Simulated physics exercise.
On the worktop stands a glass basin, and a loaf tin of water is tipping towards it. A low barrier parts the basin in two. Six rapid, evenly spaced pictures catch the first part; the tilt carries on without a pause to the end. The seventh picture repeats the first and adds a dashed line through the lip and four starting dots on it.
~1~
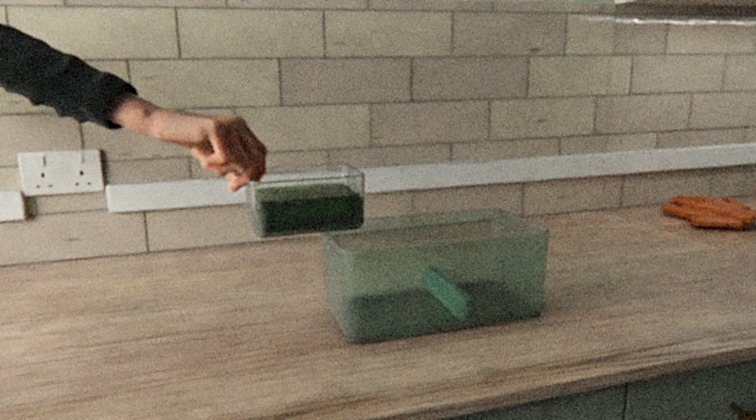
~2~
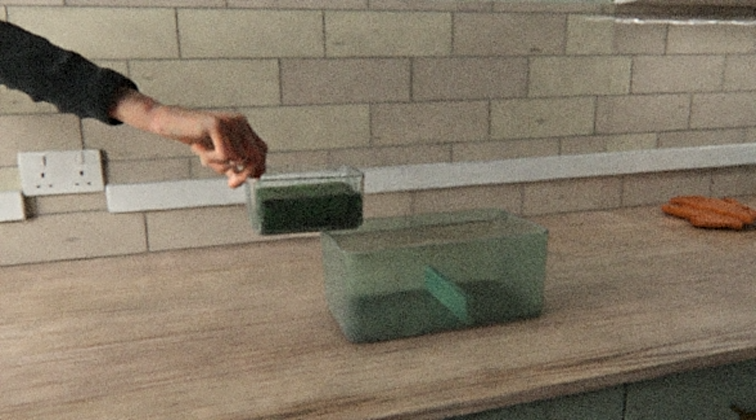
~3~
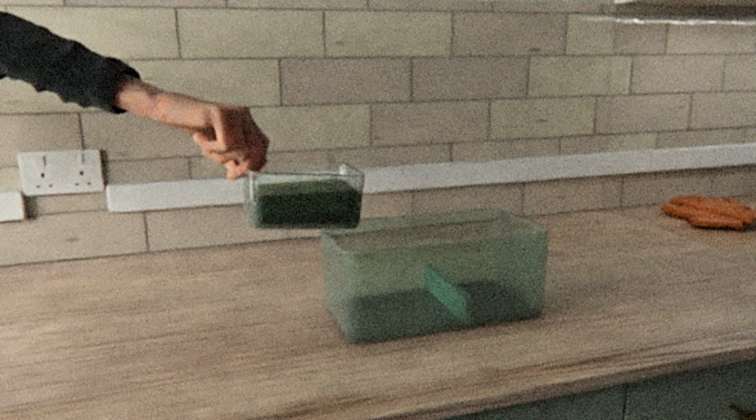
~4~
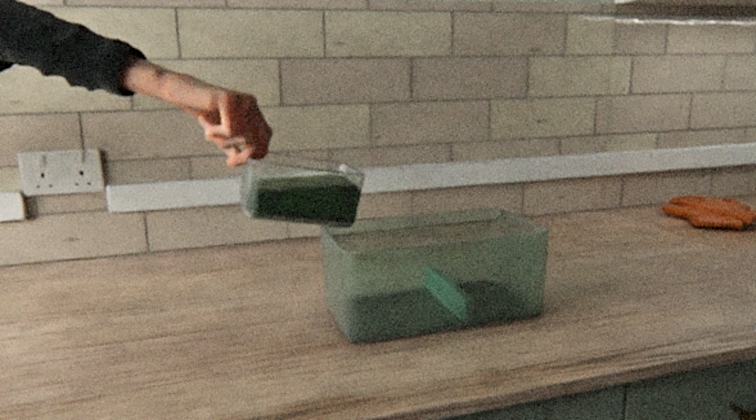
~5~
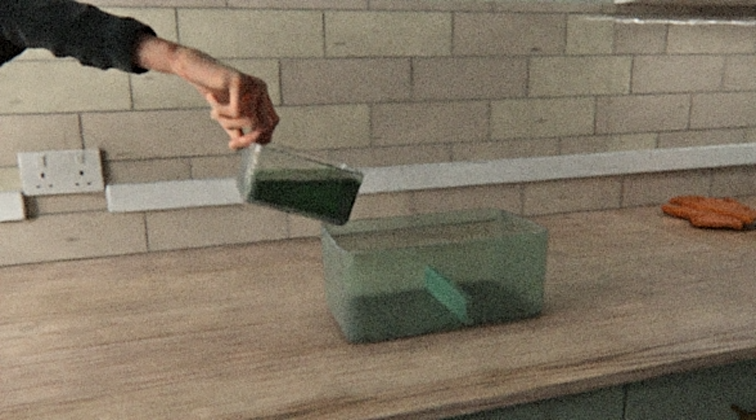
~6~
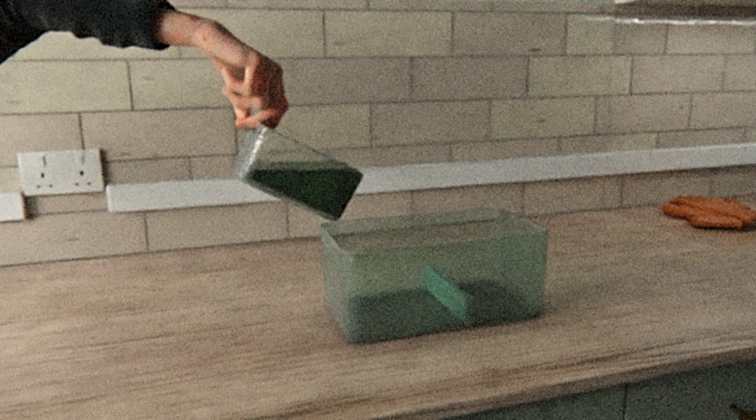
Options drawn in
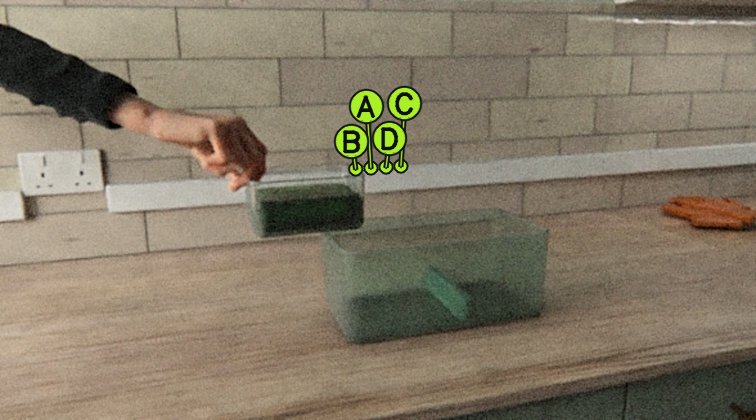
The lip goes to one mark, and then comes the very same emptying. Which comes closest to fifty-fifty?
Dot D.
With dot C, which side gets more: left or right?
More ends on the right.
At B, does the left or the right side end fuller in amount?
More ends on the left.
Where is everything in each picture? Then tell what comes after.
Upright, lip at (354, 169); basin from (345, 342) to (540, 313); top of the wall at (447, 280); nothing has left yet.
Upright, lip at (354, 169); nothing has left yet.
Tipped about 5°, lip at (354, 169); nothing has left yet.
Tipped about 11°, lip at (354, 169); nothing has left yet.
Tipped about 19°, lip at (354, 169); nothing has left yet.
Tipped about 29°, lip at (354, 169); nothing has left yet.
On the marked copy, A at (370, 168); B at (355, 168); C at (400, 166); D at (386, 167).
Choosing A, about 81 % ends left of the wall and 18 % right of it.
Choosing B, about 94 % ends left of the wall and 5 % right of it.
Choosing C, about 13 % ends left of the wall and 86 % right of it.
Choosing D, about 48 % ends left of the wall and 51 % right of it.
